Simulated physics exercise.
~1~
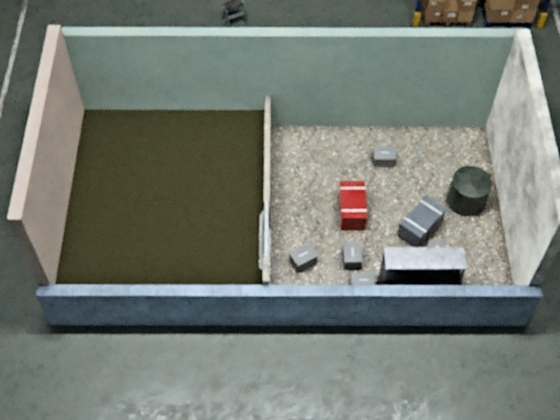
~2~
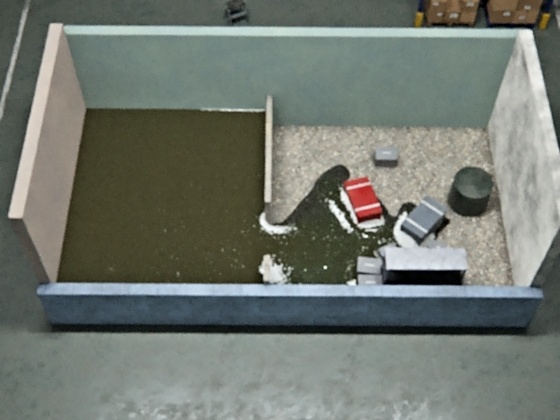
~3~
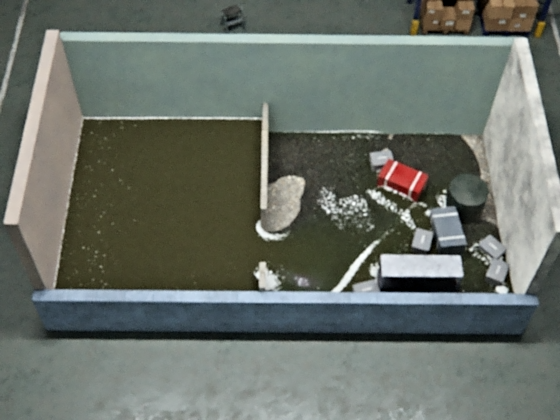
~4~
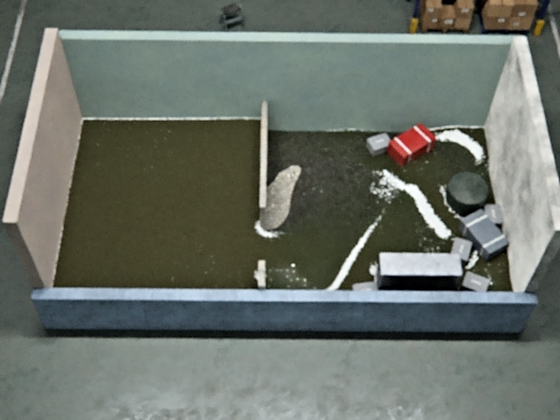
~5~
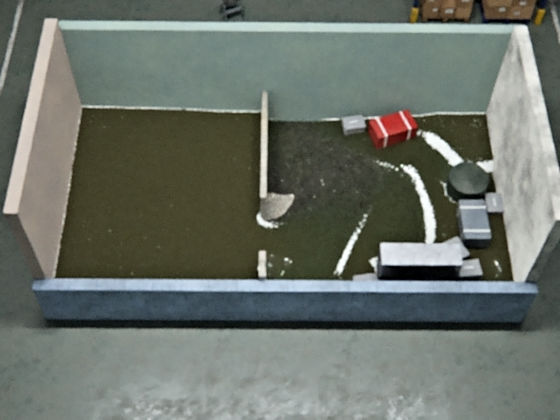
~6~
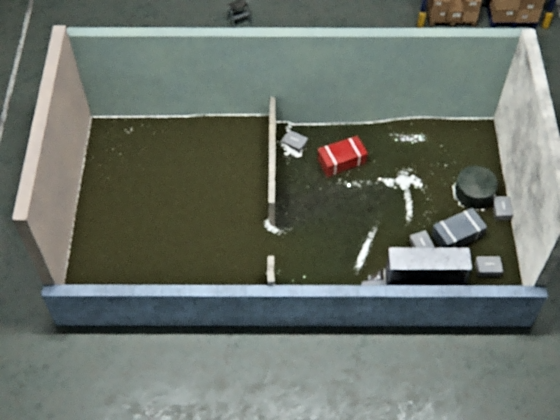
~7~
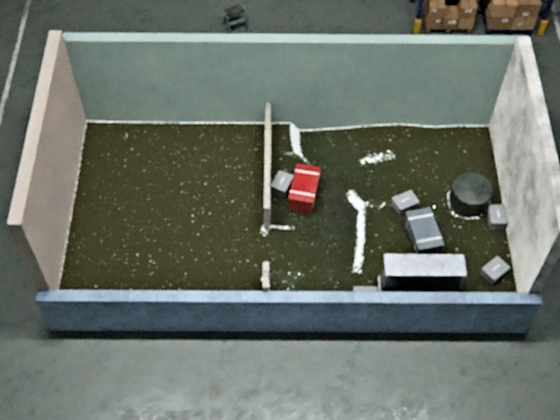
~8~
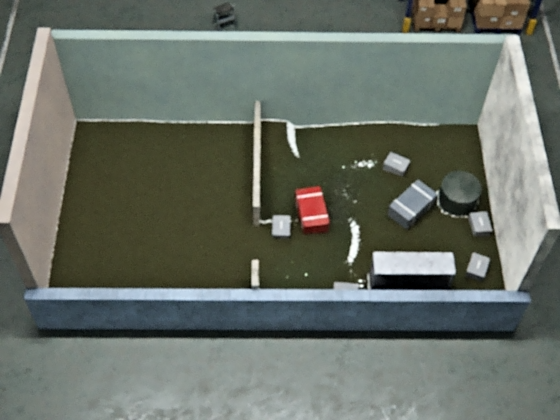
Murky water stands behind a partition in the left part of a walled store, while a red trunk, grey trunks and smaller grey totes lie on dry gravel to the right. The water bursts through the opening near the front, streaked with white foam, and pushes the nearest pieces rightward. It spreads until only a shrinking pale patch remains beside the partition. The red trunk drifts to the back wall, then swings left with a tote toward the partition. Finally, the floor is covered, the red trunk and tote sit just right of the partition, and the others lie scattered near a dark drum.
